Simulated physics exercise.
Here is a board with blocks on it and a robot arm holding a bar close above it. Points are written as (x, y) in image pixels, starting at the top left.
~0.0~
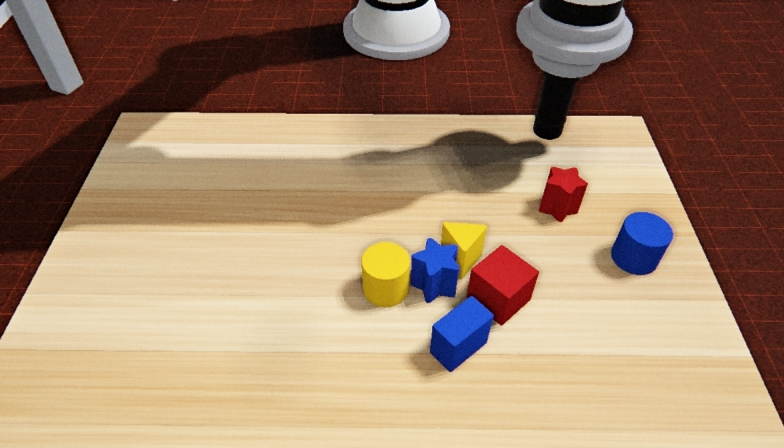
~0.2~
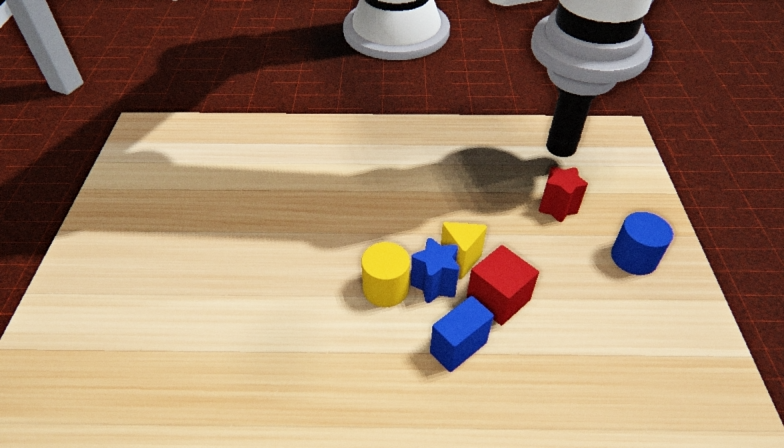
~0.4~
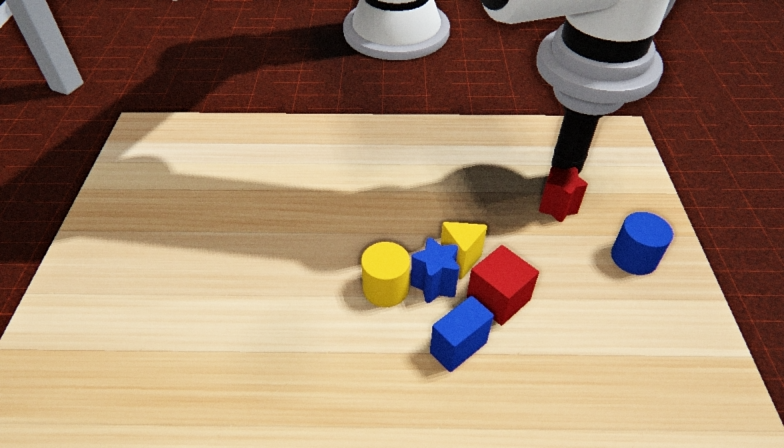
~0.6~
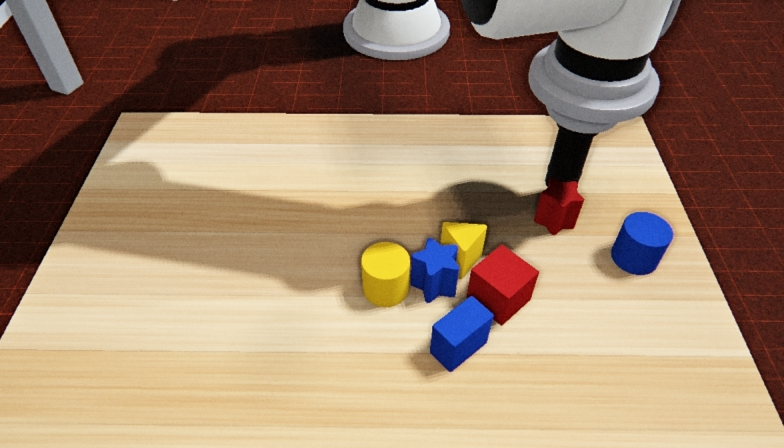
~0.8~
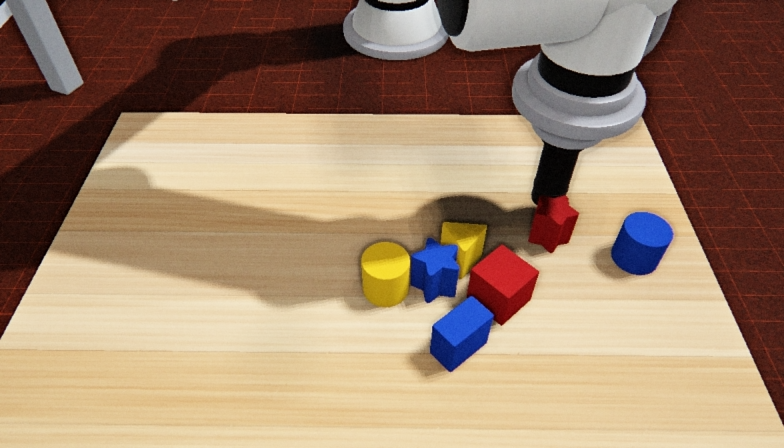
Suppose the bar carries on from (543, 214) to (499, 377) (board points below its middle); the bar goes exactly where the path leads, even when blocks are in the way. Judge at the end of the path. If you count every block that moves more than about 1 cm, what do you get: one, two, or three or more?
Moved: 3 or more.
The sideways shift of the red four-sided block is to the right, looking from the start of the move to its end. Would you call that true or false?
True.
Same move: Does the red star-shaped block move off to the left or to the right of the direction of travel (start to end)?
Over to the left.
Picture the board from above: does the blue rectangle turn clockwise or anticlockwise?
It spins with the clock.
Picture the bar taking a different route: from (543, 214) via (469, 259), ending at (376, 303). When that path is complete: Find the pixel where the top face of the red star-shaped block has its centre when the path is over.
I expect it at (552, 224).
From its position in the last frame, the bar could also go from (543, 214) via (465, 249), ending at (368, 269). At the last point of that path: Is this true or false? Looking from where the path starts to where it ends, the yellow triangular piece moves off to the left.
The statement is true.
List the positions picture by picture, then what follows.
Bar's lower end (547, 132); blue rectangle (463, 320); yellow triangular piece (465, 232); red four-sided block (505, 270); red star-shaped block (567, 178), in the first picture.
Bar (561, 149); blocks still, in the second picture.
Bar (566, 167); blocks still, in the third picture.
Bar (561, 184); red star-shaped block (564, 191), in the fourth picture.
Bar (547, 199); blue rectangle (463, 320); yellow triangular piece (465, 232); red four-sided block (505, 270); red star-shaped block (557, 208), in the fifth picture.
On the path given first. One third of the way, bar (534, 246); red star-shaped block (559, 256), turned 25° anticlockwise.
Two thirds of the way, bar (519, 301); blue rectangle (443, 334), turned 20° clockwise; red four-sided block (483, 302), turned 20° clockwise; red star-shaped block (566, 277), turned 80° anticlockwise.
At the end, bar (503, 364); blue rectangle (400, 345), turned 40° clockwise; yellow triangular piece still; red four-sided block (459, 333), turned 50° clockwise; red star-shaped block (566, 277), turned 80° anticlockwise.
